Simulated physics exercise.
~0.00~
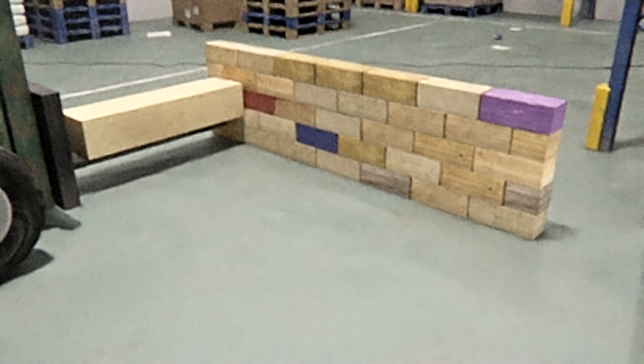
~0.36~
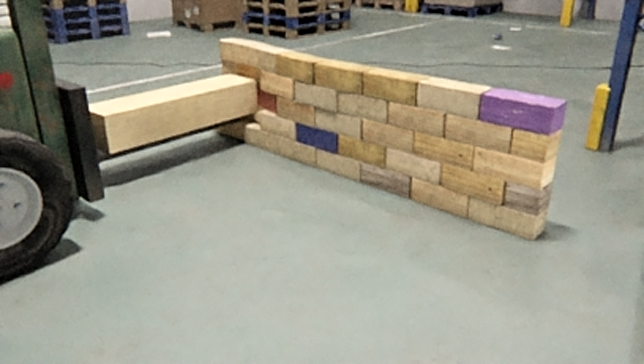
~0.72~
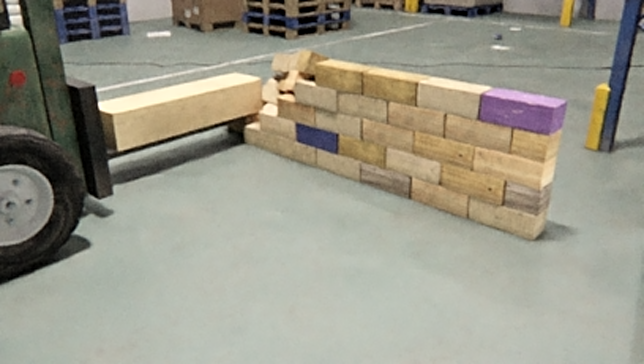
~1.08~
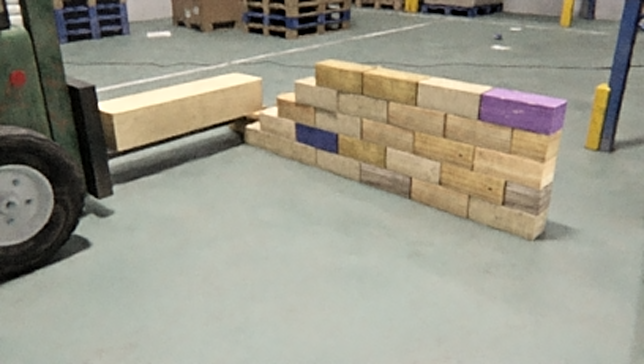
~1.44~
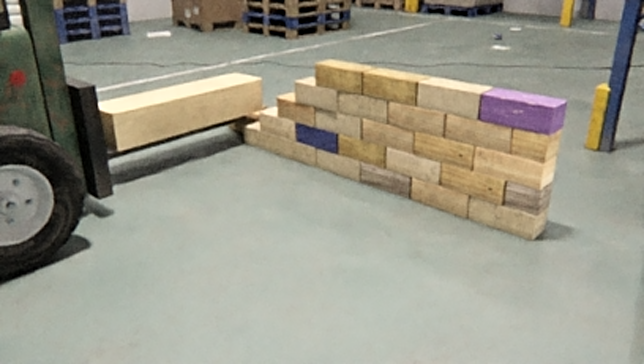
We see a forklift push a long pale block rightward into the left end of a loose wooden block wall, toppling that end and the red block out of sight, then stop, leaving a stepped edge while the blue and purple blocks stay in place.
